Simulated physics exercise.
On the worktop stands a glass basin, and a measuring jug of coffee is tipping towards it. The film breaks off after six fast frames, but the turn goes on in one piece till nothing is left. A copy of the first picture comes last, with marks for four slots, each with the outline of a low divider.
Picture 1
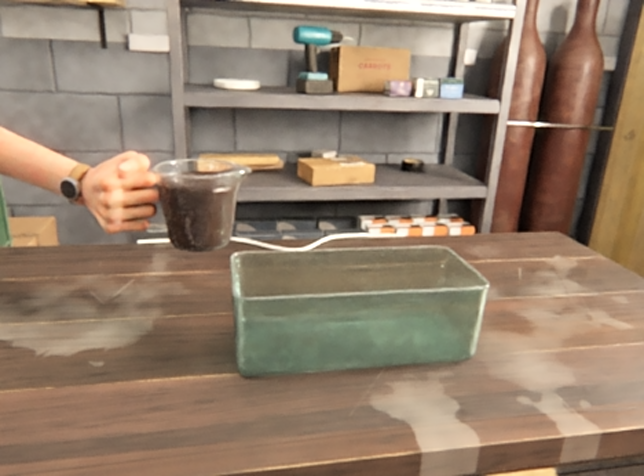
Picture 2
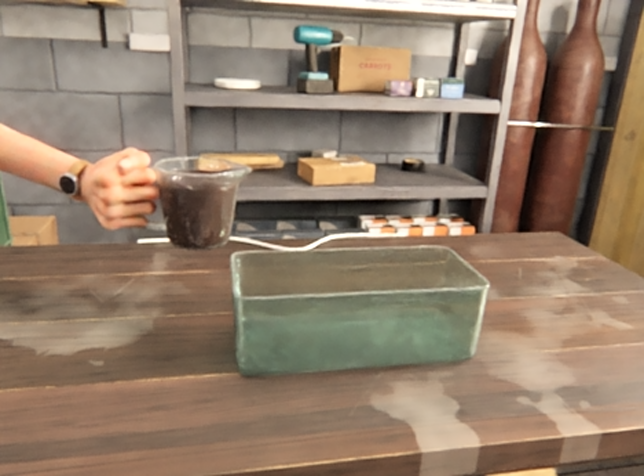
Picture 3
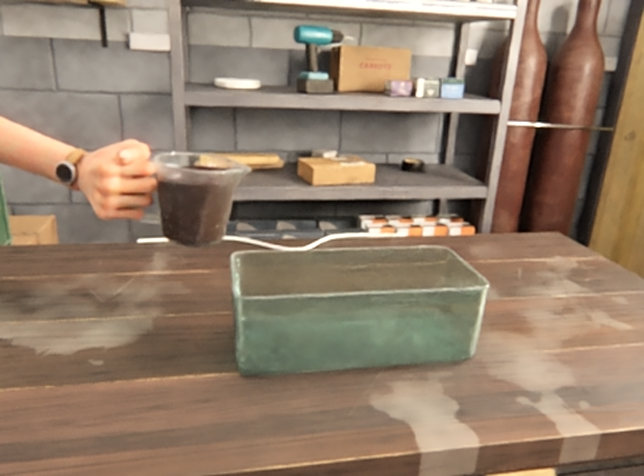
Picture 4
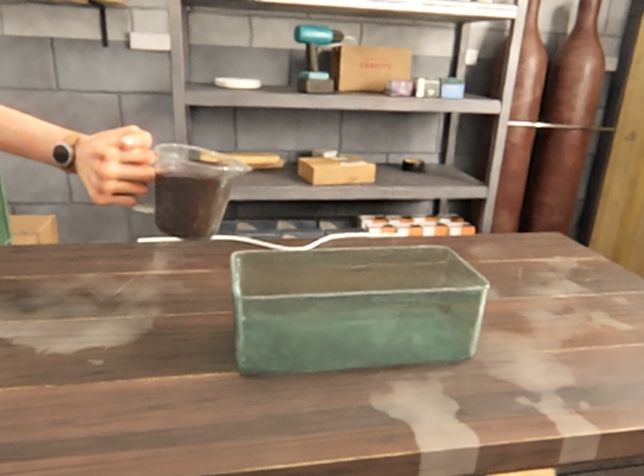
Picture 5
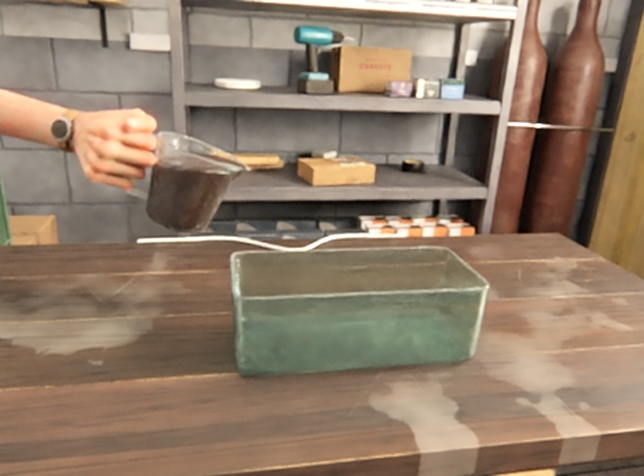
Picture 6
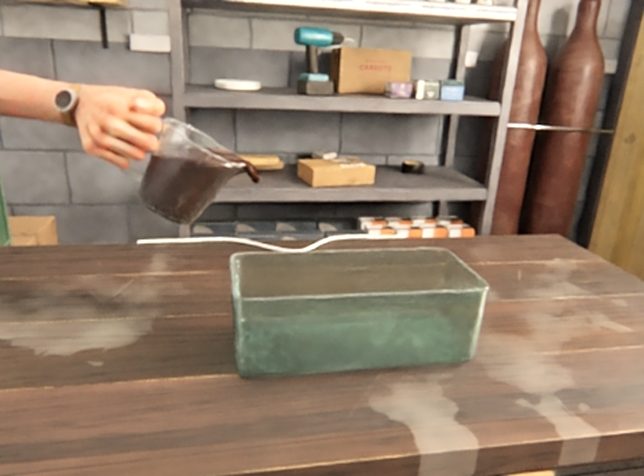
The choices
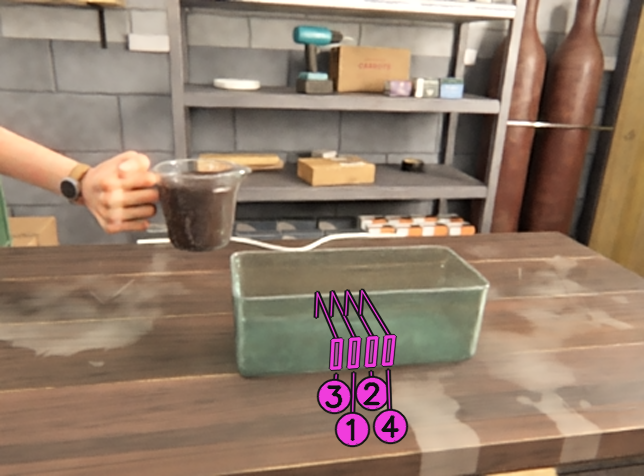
The video shows a hand holding a clear measuring jug of dark coffee beside a glass basin on a wooden worktop, then gradually tilting it rightward until a little coffee comes over the lip.
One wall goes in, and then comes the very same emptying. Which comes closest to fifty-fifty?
Best: 3.
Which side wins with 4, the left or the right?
More ends on the left.
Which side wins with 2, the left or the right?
More ends on the left.
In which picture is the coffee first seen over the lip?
In picture 6.
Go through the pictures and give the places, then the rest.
Upright, lip at (250, 170); basin from (237, 373) to (473, 355); nothing has left yet, in the first frame.
Upright, lip at (250, 169); nothing has left yet, in the second frame.
Tipped about 5°, lip at (250, 169); nothing has left yet, in the third frame.
Tipped about 12°, lip at (250, 169); nothing has left yet, in the fourth frame.
Tipped about 20°, lip at (249, 169); nothing has left yet, in the fifth frame.
Tipped about 30°, lip at (249, 170); coffee is over the lip, down to (255, 179), in the sixth frame.
In magenta, 1 at (353, 373); 2 at (371, 371); 3 at (336, 374); 4 at (388, 370).
For slot 1, about 90 % ends left of the wall and 5 % right of it; 5 % is lost outside.
For slot 2, about 87 % ends left of the wall and 7 % right of it; 6 % is lost outside.
For slot 3, about 56 % ends left of the wall and 42 % right of it.
For slot 4, about 90 % ends left of the wall and 7 % right of it; 3 % is lost outside.
